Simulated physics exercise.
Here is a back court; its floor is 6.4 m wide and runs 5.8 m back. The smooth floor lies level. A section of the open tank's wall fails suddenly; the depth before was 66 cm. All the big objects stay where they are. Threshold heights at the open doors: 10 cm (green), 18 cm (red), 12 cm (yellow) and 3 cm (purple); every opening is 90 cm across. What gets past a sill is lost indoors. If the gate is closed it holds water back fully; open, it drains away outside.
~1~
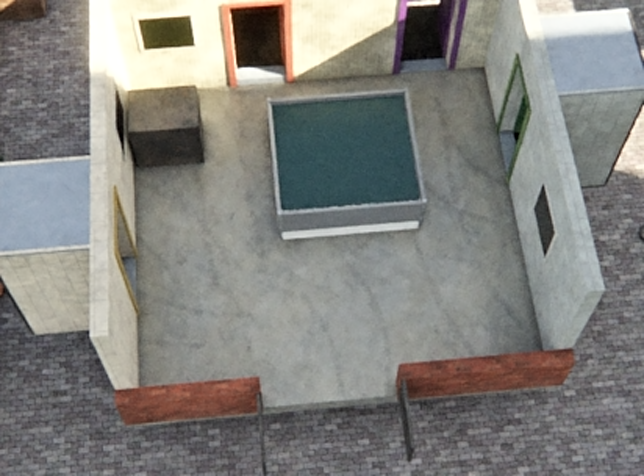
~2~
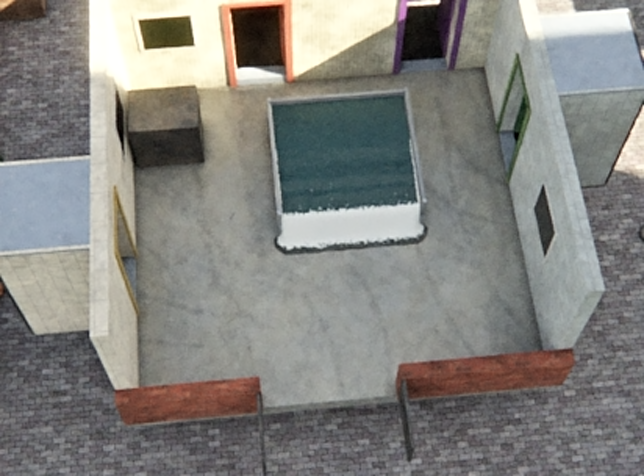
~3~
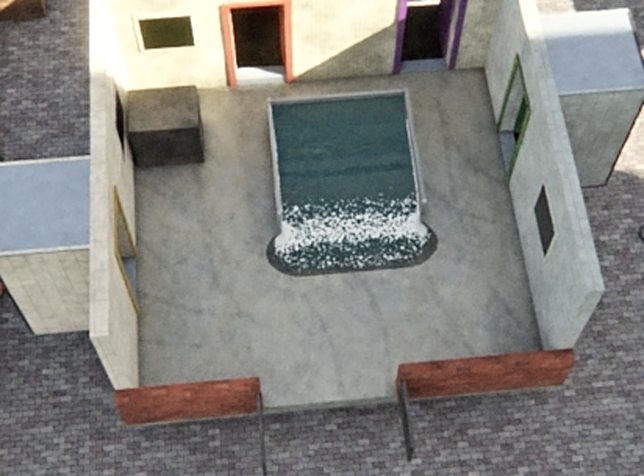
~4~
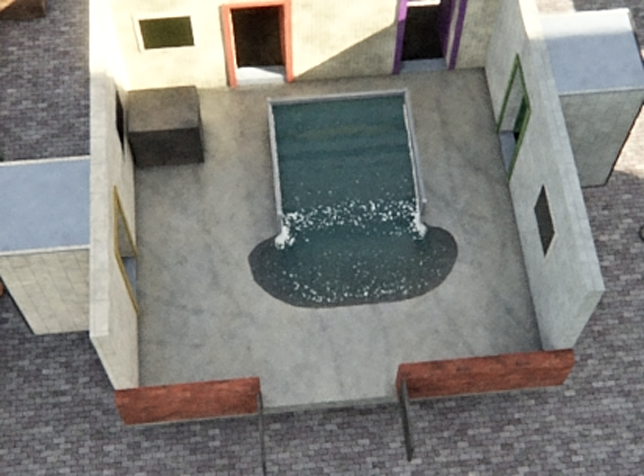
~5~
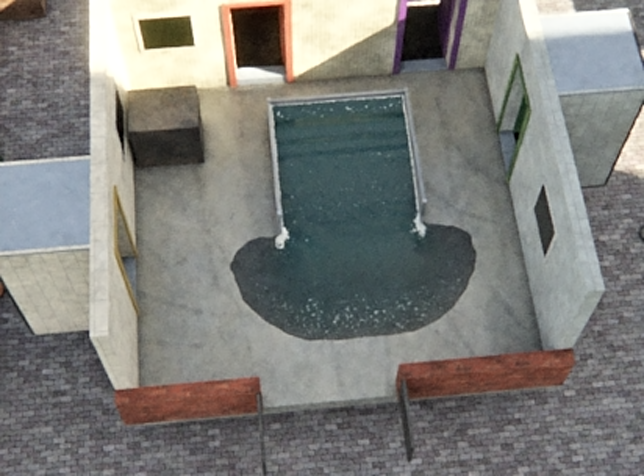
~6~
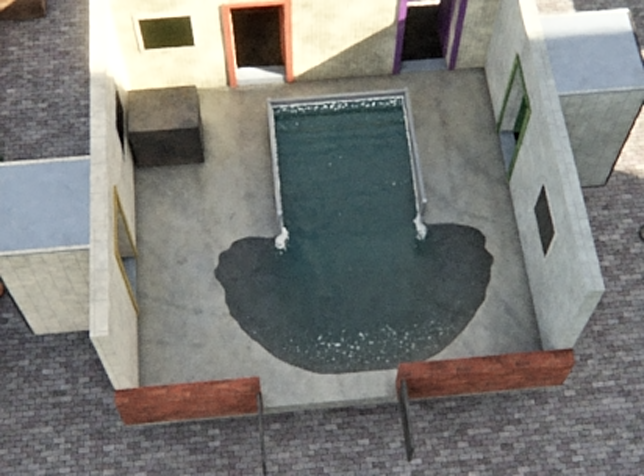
At the start, a rectangular tank of dark water sits still in a walled court. Its near side gives way and water pours out in a white, foaming band onto the grey floor, then spreads forward and sideways in a widening, rounded dark pool reaching close to the gap between the low red walls.
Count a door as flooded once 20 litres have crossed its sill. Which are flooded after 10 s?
Door by door: At the green door it stays under the limit; at the red door it does not reach the limit; at the yellow door it does not reach the limit; at the purple door it passes the limit.
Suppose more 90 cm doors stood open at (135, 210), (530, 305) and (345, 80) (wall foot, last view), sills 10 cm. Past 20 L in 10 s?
In turn: Below, over, under.
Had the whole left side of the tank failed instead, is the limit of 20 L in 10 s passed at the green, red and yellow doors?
Then: Green below, red not over, yellow over.
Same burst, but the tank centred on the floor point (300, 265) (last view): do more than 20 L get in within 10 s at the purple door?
Then: Purple not over.
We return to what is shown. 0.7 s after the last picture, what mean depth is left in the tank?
Some 35 cm.
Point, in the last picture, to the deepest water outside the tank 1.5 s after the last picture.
Near (542, 367).
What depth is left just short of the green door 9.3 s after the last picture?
Roughly 4.5 cm deep.
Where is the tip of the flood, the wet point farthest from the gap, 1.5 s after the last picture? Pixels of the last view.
Near (140, 404).
Then, 0.7 s after the last picture water covers 40 % of the floor and is deepest (34 cm) near (406, 379); green door not reached, red door not reached, yellow door not reached, purple door not reached.
Then, 1.5 s after the last picture water covers 45 % of the floor and is deepest (44 cm) near (542, 367); green door not reached, red door not reached, yellow door not reached, purple door not reached.
Then, 2.8 s after the last picture water covers 55 % of the floor and is deepest (26 cm) near (530, 368); green door not reached, red door not reached, yellow door 6 cm at the sill, 0 L in, purple door not reached.
Then, 5.3 s after the last picture water covers 85 % of the floor and is deepest (14 cm) near (453, 81); green door 4 cm at the sill, 0 L in, red door not reached, yellow door 4 cm at the sill, 0 L in, purple door 14 cm at the sill, 66 L in.
Then, 9.3 s after the last picture water covers 100 % of the floor and is deepest (8 cm) near (294, 93); green door 4 cm at the sill, 0 L in, red door 6 cm at the sill, 0 L in, yellow door 4 cm at the sill, 0 L in, purple door 7 cm at the sill, 181 L in.
